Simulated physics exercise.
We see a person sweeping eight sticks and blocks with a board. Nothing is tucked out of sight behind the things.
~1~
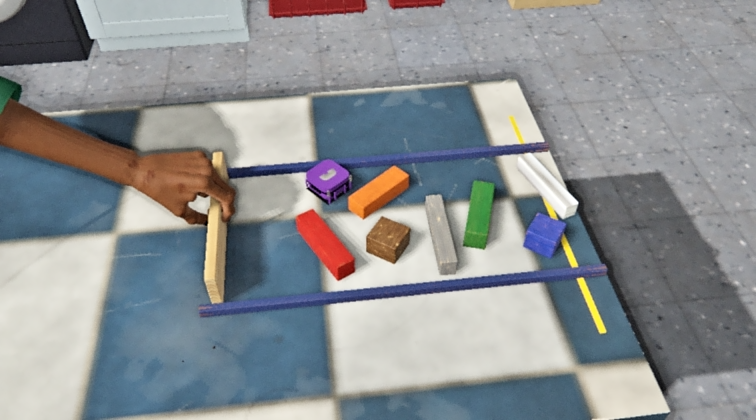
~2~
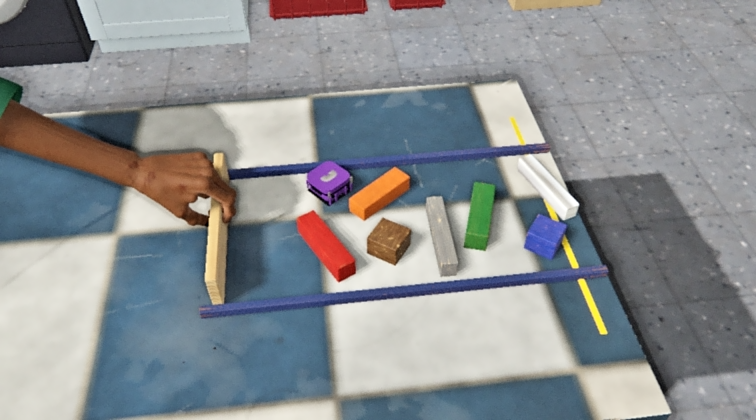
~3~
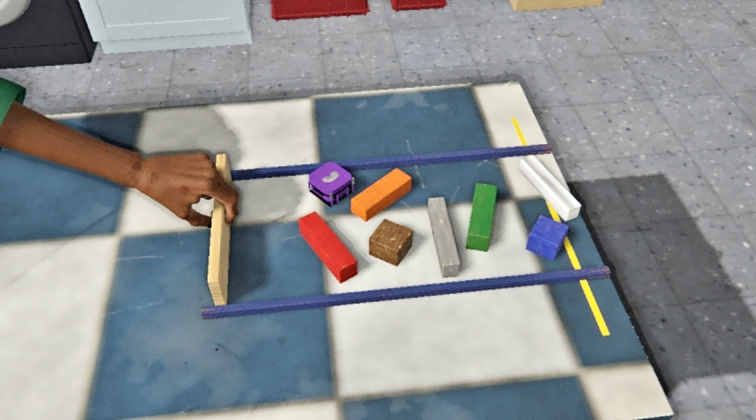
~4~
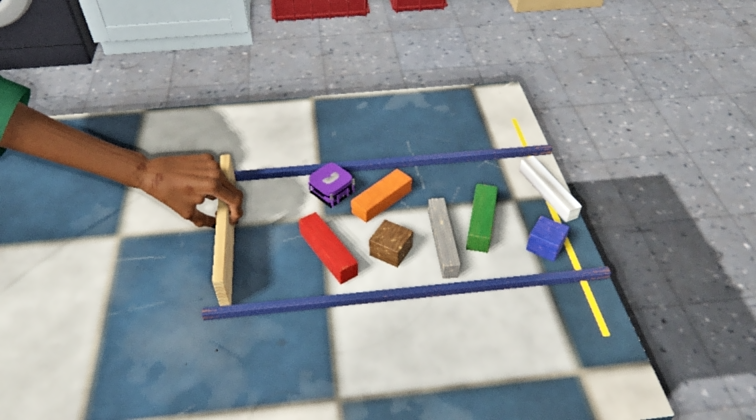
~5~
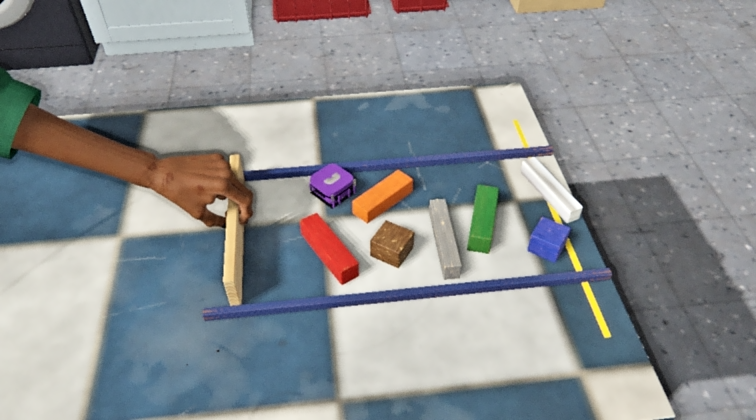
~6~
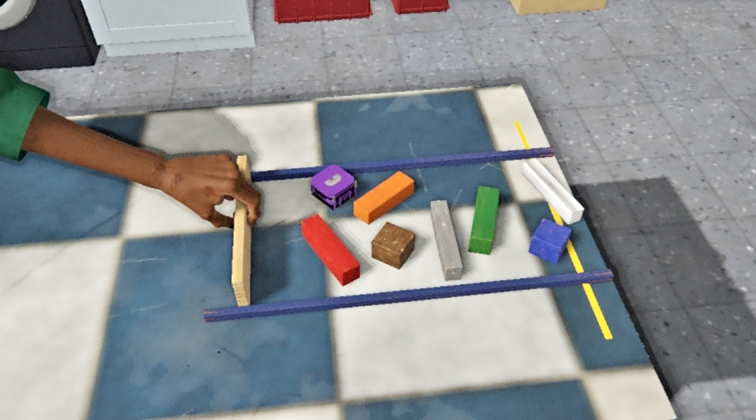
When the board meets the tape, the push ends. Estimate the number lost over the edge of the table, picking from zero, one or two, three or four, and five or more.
The table loses at least five pieces.
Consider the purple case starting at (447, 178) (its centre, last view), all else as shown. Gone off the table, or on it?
Placed there, it goes off the edge.
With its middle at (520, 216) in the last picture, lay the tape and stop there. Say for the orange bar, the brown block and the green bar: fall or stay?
The orange bar stays put; the brown block stays put; and the green bar topples off.
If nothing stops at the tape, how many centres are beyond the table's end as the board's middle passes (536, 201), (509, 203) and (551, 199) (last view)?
First 4, next 3, last 6.
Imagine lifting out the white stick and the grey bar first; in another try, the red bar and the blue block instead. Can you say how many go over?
That gives 4 in the first case, then 4 in the second.
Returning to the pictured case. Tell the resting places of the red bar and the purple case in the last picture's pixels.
Answer: First (576, 228), after that (562, 165).
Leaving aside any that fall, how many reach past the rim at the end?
Overhang count: 1.
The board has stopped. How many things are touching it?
Number in contact with it: 2.
Early on, none off yet; white stick at rest near (551, 190); blue block at rest near (550, 241); green bar at rest near (484, 220).
A while later, none off yet; white stick at rest near (551, 190); blue block at rest near (550, 241); green bar travelled a little near (510, 216).
Further along, one off so far; white stick on its side near (589, 220); blue block leaning well over near (615, 251); green bar travelled about its own width near (589, 207).
Finally, the number that fall off is five or more; lost, orange bar, brown block, grey bar, green bar, blue block and white stick.
